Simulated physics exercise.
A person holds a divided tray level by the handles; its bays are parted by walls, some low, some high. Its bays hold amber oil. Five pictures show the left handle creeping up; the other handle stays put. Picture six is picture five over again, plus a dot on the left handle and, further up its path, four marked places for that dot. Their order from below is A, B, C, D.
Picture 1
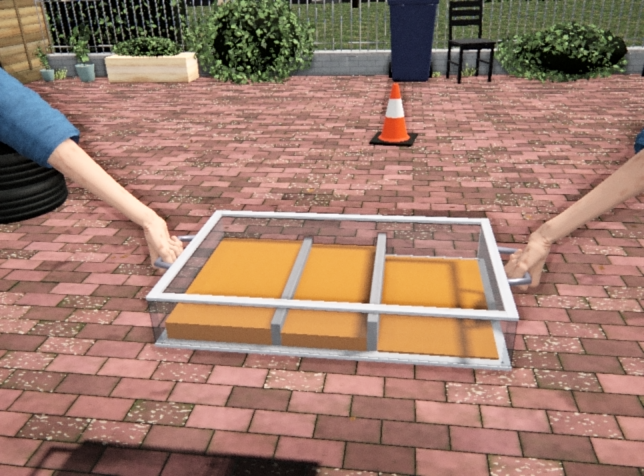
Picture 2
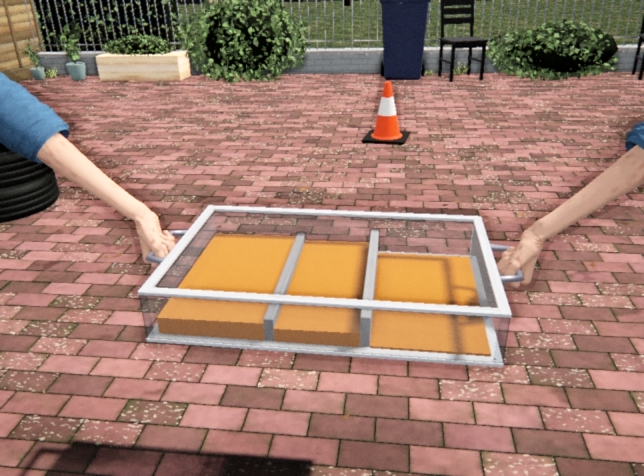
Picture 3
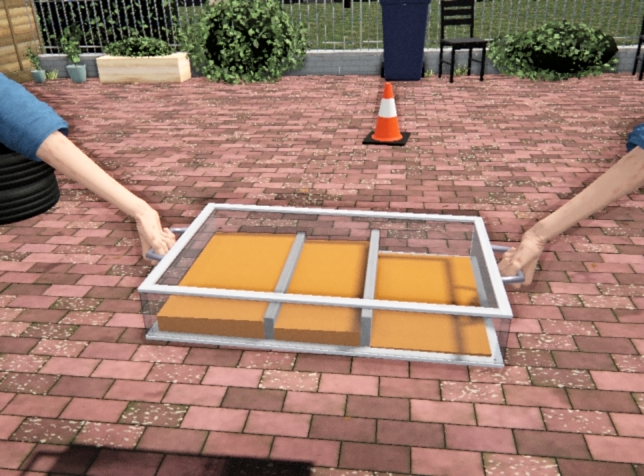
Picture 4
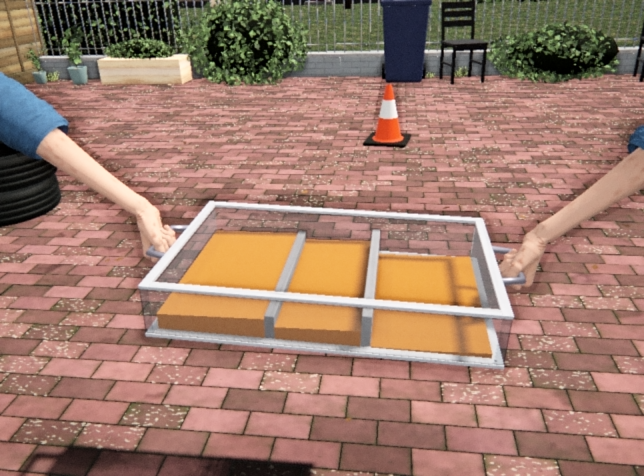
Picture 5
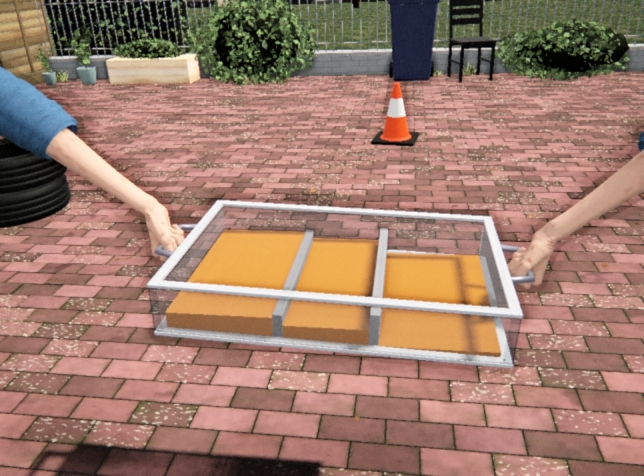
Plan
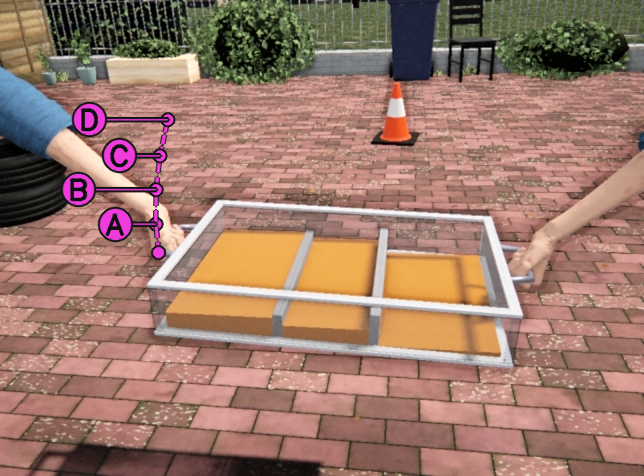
Divided clear tray of amber liquid held by two hands above brick paving, shifting slightly left then back, tilting faintly rightward.
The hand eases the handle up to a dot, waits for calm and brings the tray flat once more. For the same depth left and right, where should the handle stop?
Best: C.
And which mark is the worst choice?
That would be A.
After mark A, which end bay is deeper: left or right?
The left end bay.
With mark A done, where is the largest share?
That is the left bay.
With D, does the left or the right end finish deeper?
The right end bay.
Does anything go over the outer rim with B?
No, all stays in.
On the marked copy, A at (155, 224); B at (156, 189); C at (159, 155); D at (167, 119).
Choosing A, the left end bay stands much deeper than the other; nothing spills.
Choosing B, the left end bay stands much deeper than the other; nothing spills.
Choosing C, the two end bays stand about equally deep; nothing spills.
Choosing D, the right end bay stands much deeper than the other; nothing spills.
